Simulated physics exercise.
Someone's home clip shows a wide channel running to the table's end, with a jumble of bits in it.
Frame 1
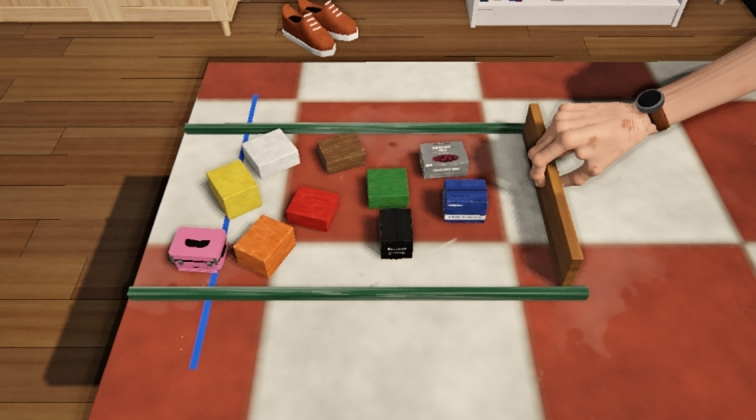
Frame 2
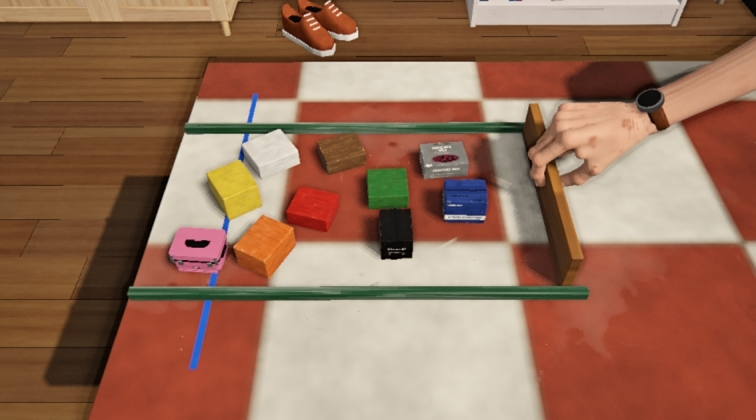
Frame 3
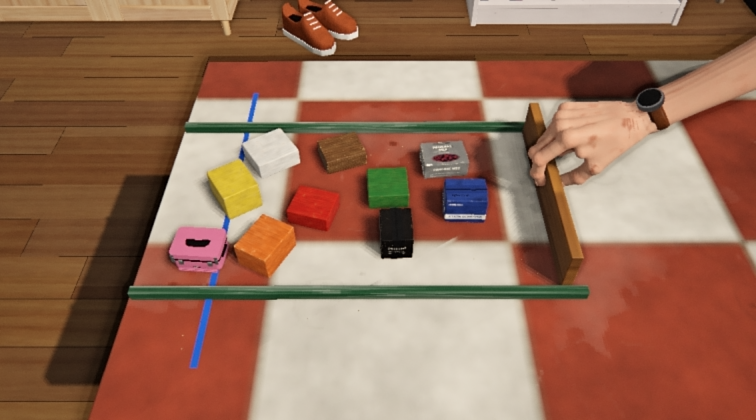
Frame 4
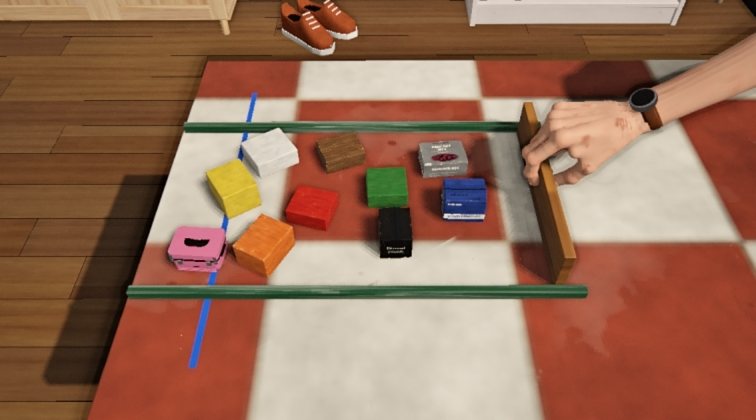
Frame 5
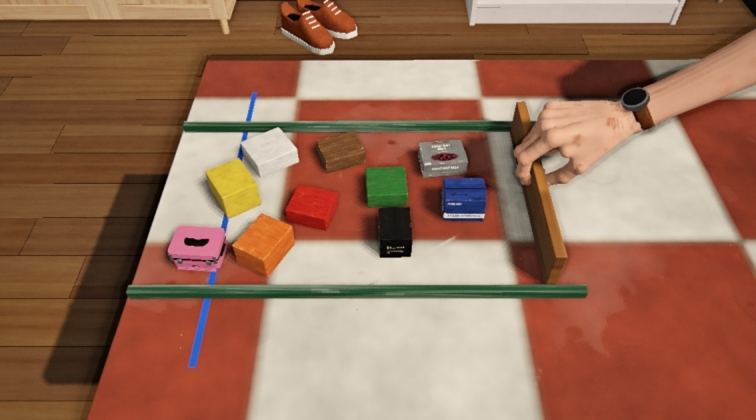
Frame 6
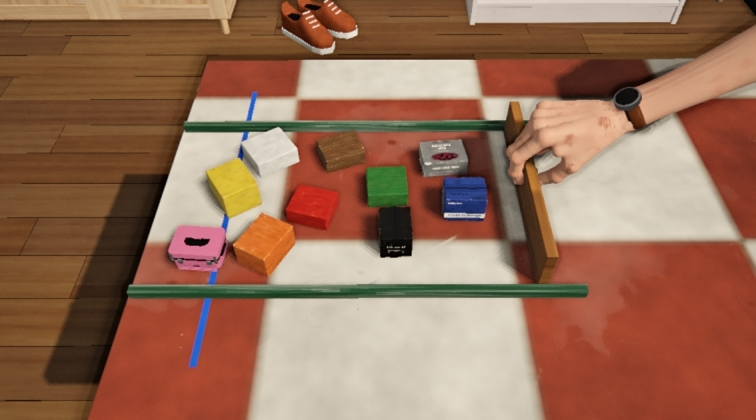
A hand slides a wooden board slightly left toward colourful blocks that stay still.
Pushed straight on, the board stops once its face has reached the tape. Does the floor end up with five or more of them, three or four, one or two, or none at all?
The floor ends up with three or four.
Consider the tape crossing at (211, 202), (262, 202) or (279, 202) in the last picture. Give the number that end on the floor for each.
Tallies in the order asked: 5, 1, 0.
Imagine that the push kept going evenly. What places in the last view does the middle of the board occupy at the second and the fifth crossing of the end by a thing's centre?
For the first, roughly (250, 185); for the next, roughly (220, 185).
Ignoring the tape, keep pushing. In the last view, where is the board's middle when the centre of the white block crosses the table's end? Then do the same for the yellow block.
Roughly at (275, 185) and roughly at (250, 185).
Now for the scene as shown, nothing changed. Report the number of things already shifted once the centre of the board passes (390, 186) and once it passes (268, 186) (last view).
One spot: 5. Other spot: 10.
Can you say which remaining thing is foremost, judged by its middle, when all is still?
Brown block.
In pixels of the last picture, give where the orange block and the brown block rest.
The orange block stops around (163, 251); the brown block around (177, 147).
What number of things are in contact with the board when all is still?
Number: 3.
Early on, none off yet; pink case at rest near (200, 249); yellow block at rest near (234, 188); white block at rest near (270, 152).
A while later, none off yet; pink case at rest near (200, 249); yellow block at rest near (234, 188); white block travelled about its own width near (240, 149).
Further along, none off yet; pink case travelled about its own width near (167, 249); yellow block travelled about its own width near (180, 184); white block travelled well along near (174, 145).
Finally, the number that fall off is three or four; lost, white block, yellow block and pink case.
